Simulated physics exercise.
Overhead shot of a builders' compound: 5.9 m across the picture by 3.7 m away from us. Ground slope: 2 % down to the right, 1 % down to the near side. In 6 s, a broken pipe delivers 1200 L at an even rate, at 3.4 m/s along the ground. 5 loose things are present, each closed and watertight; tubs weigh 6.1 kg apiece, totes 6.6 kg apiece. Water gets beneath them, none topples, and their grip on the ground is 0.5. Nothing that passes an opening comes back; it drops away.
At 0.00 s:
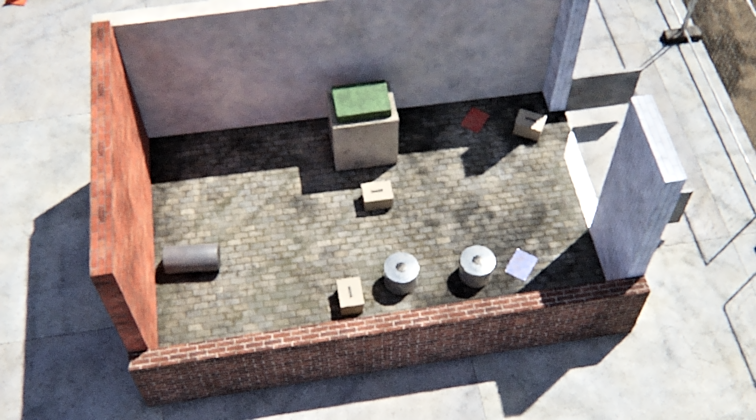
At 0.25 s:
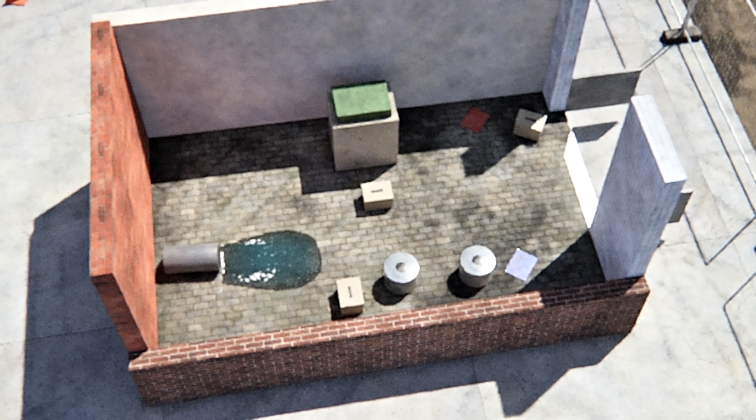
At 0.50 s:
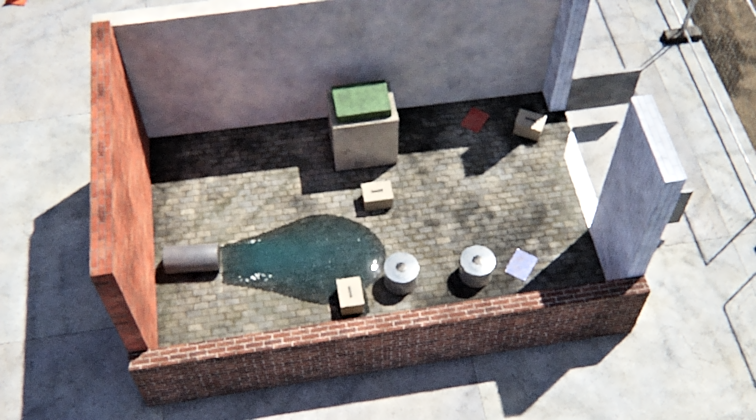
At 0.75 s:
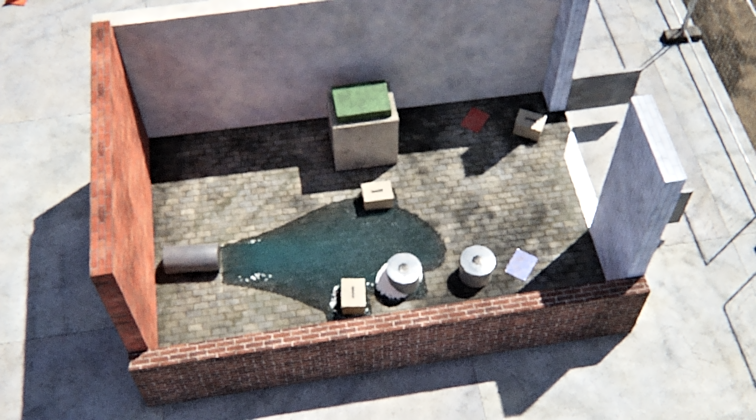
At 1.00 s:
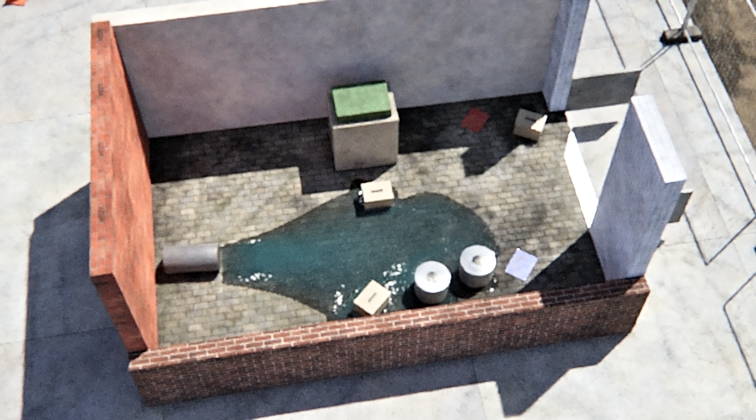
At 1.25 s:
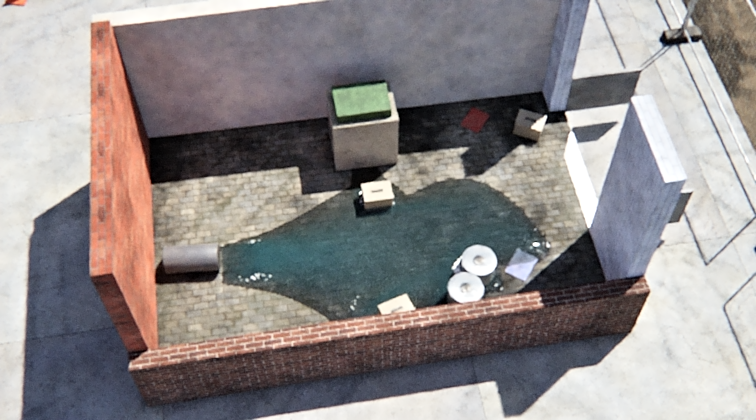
Water spreads rightward from a pipe across a walled yard, shifting a box and a tub.
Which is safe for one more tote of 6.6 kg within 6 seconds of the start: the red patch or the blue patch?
The red patch.
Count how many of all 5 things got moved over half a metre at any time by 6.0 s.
It adds up to 3.
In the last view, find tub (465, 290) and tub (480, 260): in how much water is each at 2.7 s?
Around 11 cm and 18 cm.
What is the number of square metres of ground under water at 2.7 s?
I'd put it close to 12.0 m2.
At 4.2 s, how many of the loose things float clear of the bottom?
The count is 3.
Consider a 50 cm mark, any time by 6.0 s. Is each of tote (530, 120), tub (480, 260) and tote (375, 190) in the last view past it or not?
Result by item: Stays closer; goes farther; stays closer.
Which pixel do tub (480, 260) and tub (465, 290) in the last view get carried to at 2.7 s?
I'd say close to (595, 259) and close to (570, 281).
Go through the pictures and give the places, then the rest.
A tub at (401, 267) rests on the ground; a tote at (350, 292) rests on the ground; the red patch at (475, 120); the blue patch at (521, 265); 0.0 m2 under water; 0 of 5 have shifted, in the first picture.
A tub at (401, 267) rests on the ground; a tote at (350, 292) rests on the ground; the red patch at (475, 120); the blue patch at (521, 265); water covers 0.9 m2; 0 of 5 have shifted, in the second picture.
A tub at (401, 267), on the bottom; a tote at (350, 292), on the bottom; the red patch at (475, 120); the blue patch at (521, 265); 2.0 m2 under water; 0 of 5 have shifted, in the third picture.
A tub at (403, 268) rests on the ground, 3 cm from its start; a tote at (353, 292), on the bottom, 4 cm from its start; the red patch at (475, 120); the blue patch at (521, 265); 3.3 m2 under water; 0 of 5 have shifted, in the fourth picture.
A tub at (432, 277) rests on the ground, 42 cm from its start; a tote at (372, 297), on the bottom, 30 cm from its start; the red patch at (475, 120); the blue patch at (521, 265); 5.0 m2 under water; 2 of 5 have shifted, in the fifth picture.
A tub at (465, 288), on the bottom, 87 cm from its start; a tote at (397, 309) rests on the ground, 65 cm from its start; the red patch at (475, 120); the blue patch at (521, 265); water covers 6.8 m2; 2 of 5 have shifted, in the sixth picture.
After 1.8 s on red it would be 0 cm off in 0 cm of water; on blue it would be 30 cm off in 3 cm of water.
After 2.7 s on red it would be 0 cm off in 0 cm of water; on blue it would be 86 cm off in 14 cm of water.
After 4.2 s on red it would be 0 cm off in 0 cm of water; on blue it would be gone out.
After 6.0 s on red it would be 0 cm off in 1 cm of water; on blue it would be gone out.
